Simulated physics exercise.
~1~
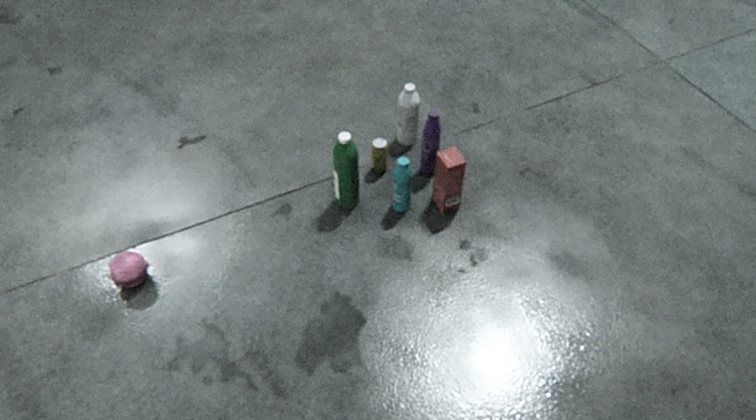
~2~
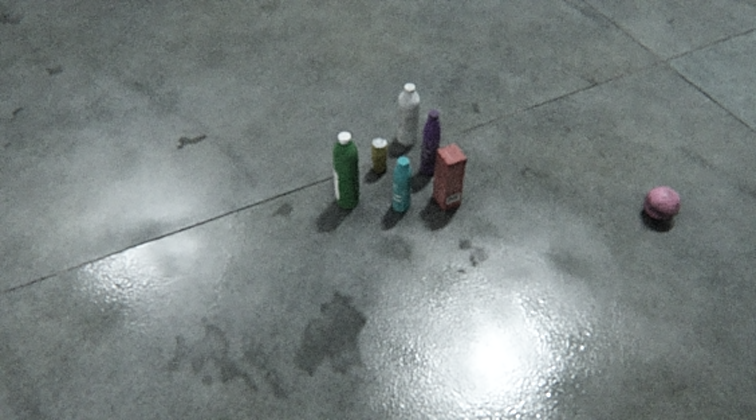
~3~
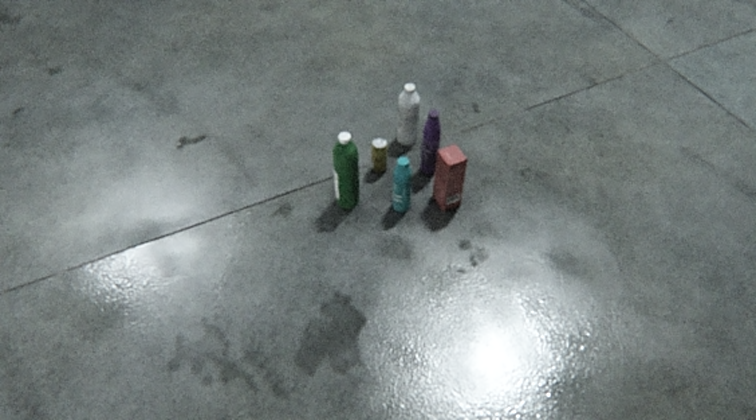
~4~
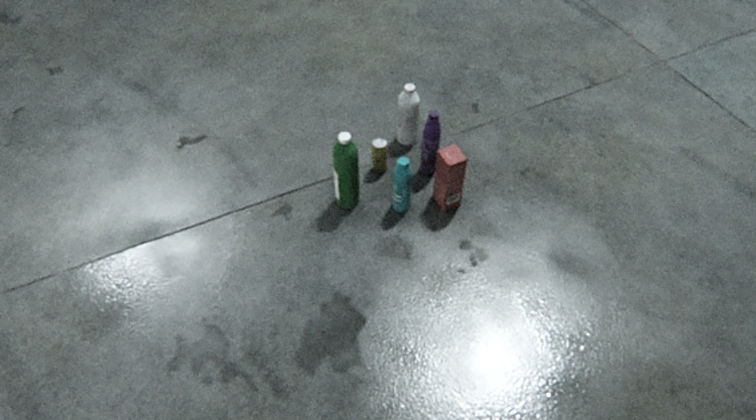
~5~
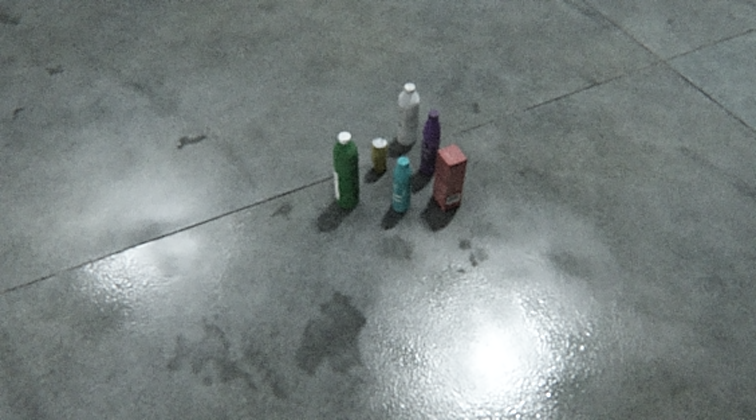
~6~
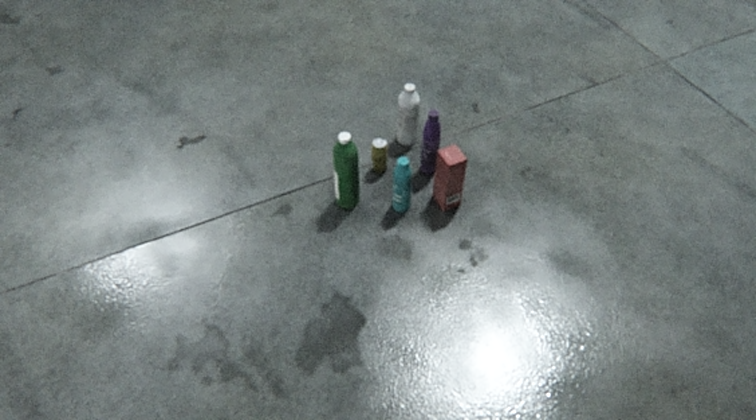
A cluster of six household items stands upright on a grey concrete floor, seen from above at an angle, with bright patches of light gleaming on the surface. A green bottle is on the left, a small yellow can and a turquoise bottle are in the middle, a white bottle is at the back, and a purple bottle and a red carton are on the right. A pink ball first appears at the lower left, then is far over to the right, past the group. It then goes out of view, and all six items remain standing in their places.
